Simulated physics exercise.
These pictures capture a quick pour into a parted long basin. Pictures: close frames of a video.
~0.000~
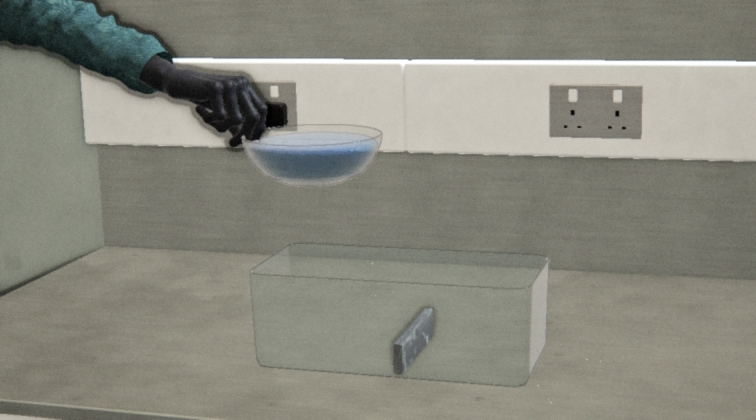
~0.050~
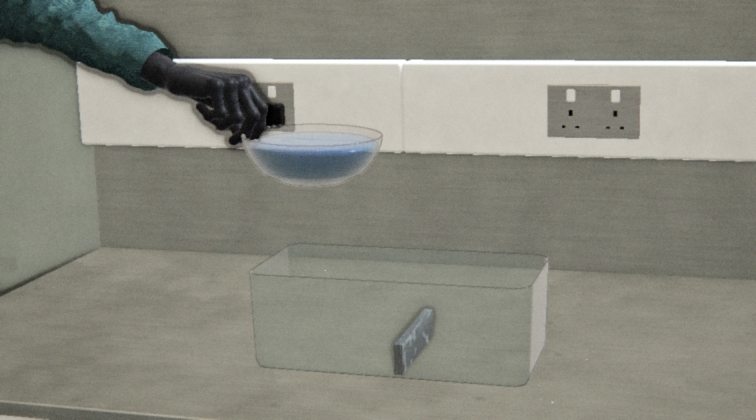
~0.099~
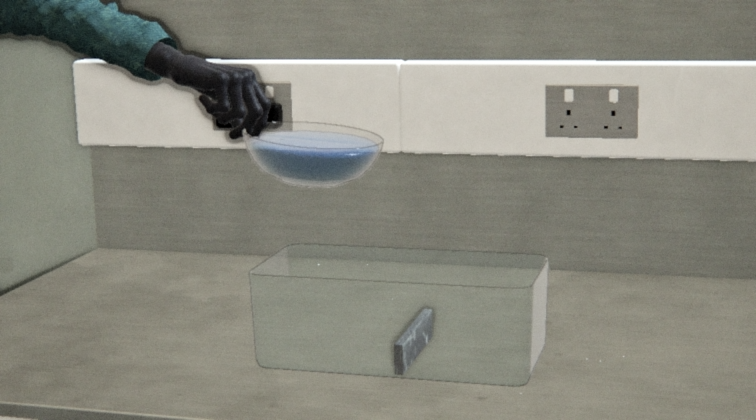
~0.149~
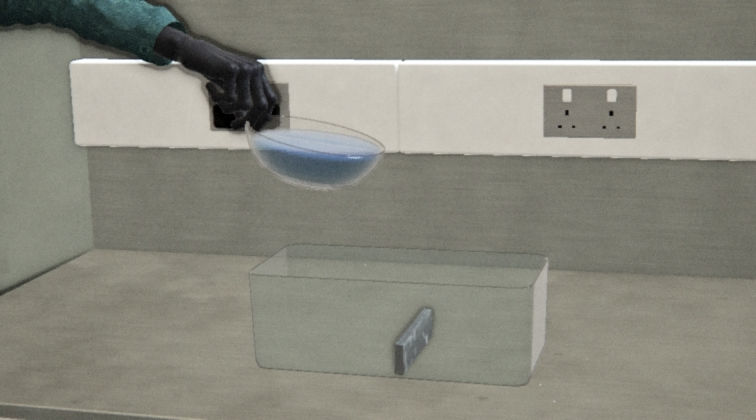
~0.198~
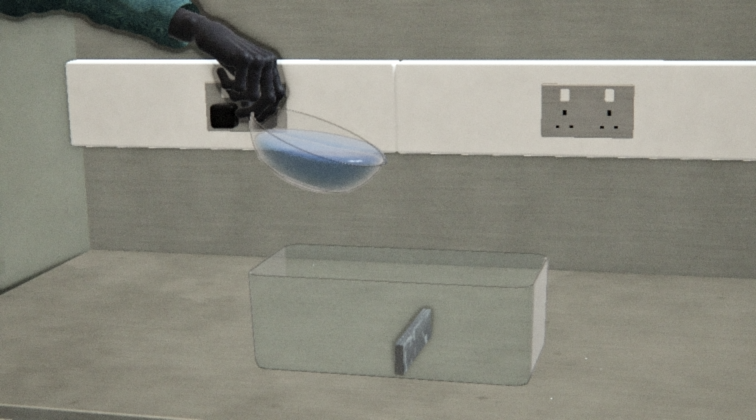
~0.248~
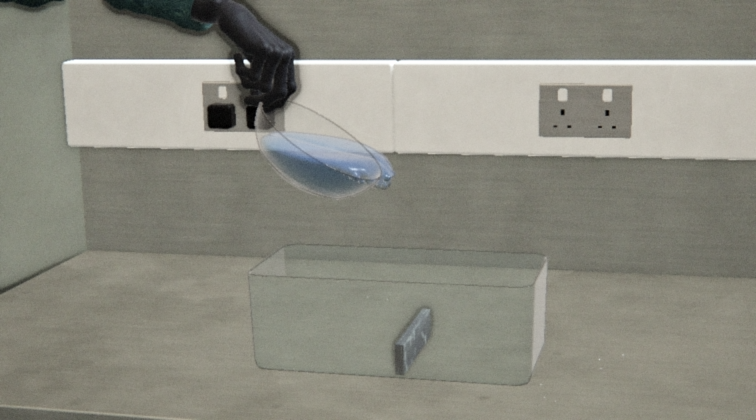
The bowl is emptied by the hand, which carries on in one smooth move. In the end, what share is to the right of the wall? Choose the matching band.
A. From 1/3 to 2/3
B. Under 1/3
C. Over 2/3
From 1/3 to 2/3.
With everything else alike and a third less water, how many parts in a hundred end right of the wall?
I'd reckon close to 50 %.
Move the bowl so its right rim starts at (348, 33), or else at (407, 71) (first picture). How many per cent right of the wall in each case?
In order: Close to 50 and 70 percent.
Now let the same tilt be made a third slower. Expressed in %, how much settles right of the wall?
I'd say close to 65 %.
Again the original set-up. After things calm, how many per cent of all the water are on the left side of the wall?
About 40 percent.
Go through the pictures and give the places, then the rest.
In the first picture, tilt 0°; pouring edge (379, 138); surface from (253, 140) to (378, 143); the long basin's rim runs from (270, 259) to (540, 273); the wall's top is at (414, 327).
In the second picture, tilt 2°; pouring edge (379, 140); surface from (253, 140) to (378, 145).
In the third picture, tilt 6°; pouring edge (380, 145); surface from (254, 136) to (378, 147).
In the fourth picture, tilt 13°; pouring edge (382, 154); surface from (256, 134) to (380, 150).
In the fifth picture, tilt 23°; pouring edge (381, 166); surface from (259, 132) to (376, 157); 3 per cent is over the edge.
In the sixth picture, tilt 34°; pouring edge (378, 179); surface from (266, 134) to (360, 158); 12 per cent is over the edge.
A moment on, the bowl is tipped on its side and 1 per cent is still to pour, 25 is left of the wall and 56 right of it.
Next, the bowl is tipped right over and 0 per cent is still to pour, 37 is left of the wall and 52 right of it.
Then the bowl is tipped right over and 0 per cent is still to pour, 41 is left of the wall and 56 right of it.
Later the bowl is tipped right over and 0 per cent is still to pour, 42 is left of the wall and 56 right of it.
Finally, 42 per cent lies left of the wall, 56 right of it and 3 outside.
